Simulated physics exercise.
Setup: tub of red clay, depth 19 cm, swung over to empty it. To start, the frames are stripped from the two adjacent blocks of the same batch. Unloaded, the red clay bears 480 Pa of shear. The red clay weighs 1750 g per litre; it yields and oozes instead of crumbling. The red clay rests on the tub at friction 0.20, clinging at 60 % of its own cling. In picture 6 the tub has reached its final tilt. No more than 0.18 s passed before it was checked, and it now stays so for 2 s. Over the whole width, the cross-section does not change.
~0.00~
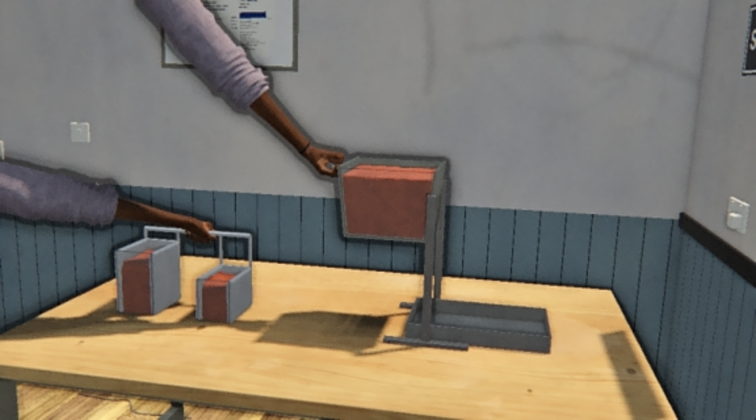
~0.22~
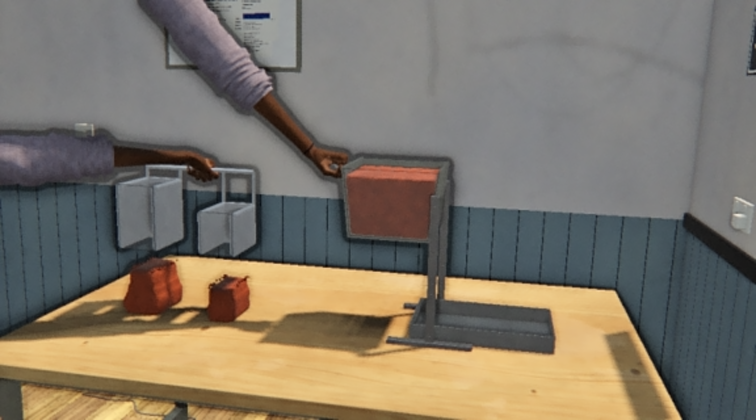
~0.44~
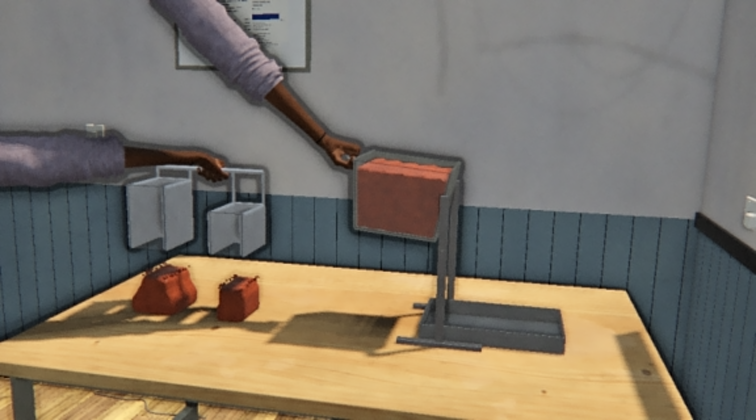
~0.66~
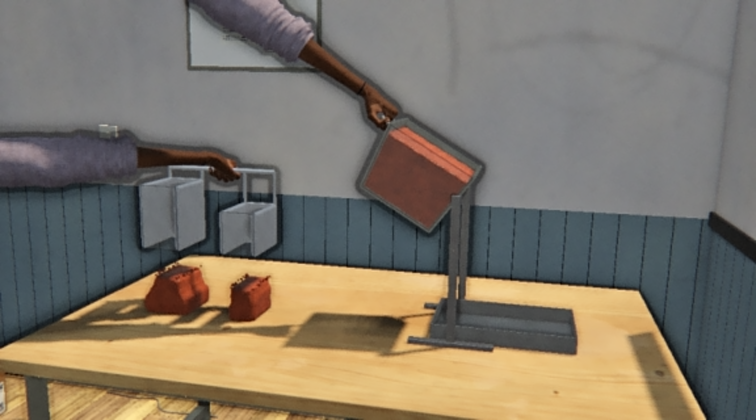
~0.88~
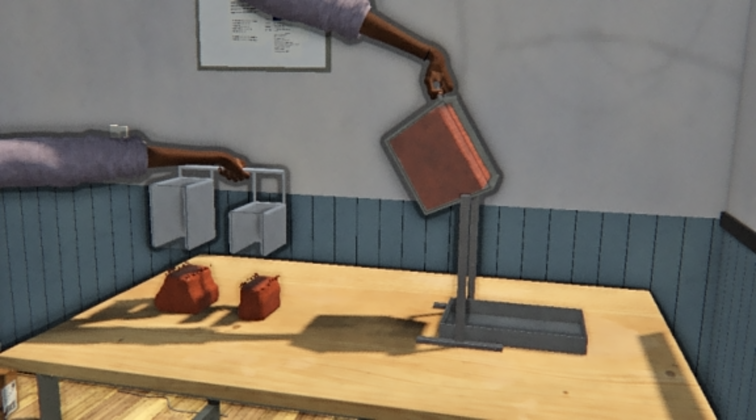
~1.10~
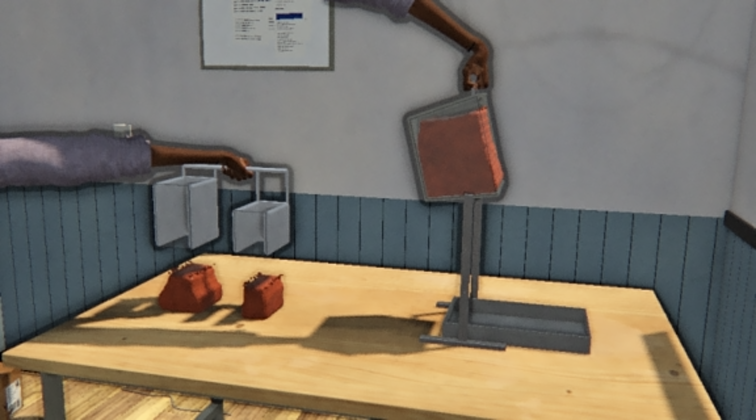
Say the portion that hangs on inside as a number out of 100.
Expect roughly 62 %.
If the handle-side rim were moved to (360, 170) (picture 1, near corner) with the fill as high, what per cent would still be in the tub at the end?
Close to 80 per cent would still be in the tub.
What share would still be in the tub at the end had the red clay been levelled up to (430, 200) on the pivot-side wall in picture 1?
I'd say close to 100 % stays in the tub.
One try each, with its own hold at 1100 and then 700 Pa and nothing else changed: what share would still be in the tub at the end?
In that order: 100 %, 85 %.
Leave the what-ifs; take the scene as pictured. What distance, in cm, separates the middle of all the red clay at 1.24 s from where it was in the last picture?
Measured shift, roughly 3 cm.
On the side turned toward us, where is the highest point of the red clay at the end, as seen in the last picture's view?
Roughly at pixel (454, 141).
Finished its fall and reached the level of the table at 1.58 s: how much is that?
About 9 per cent.
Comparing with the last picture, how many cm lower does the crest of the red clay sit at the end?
8 cm.
After 1.24 s, the tub is at 76 degrees and holds 90 %.
After 1.41 s, the tub is at 76 degrees and holds 72 %.
After 1.58 s, the tub is at 76 degrees and holds 63 %.
After 1.75 s, the tub is at 76 degrees and holds 62 %.
After 3.10 s, the tub is at 76 degrees and holds 62 %.
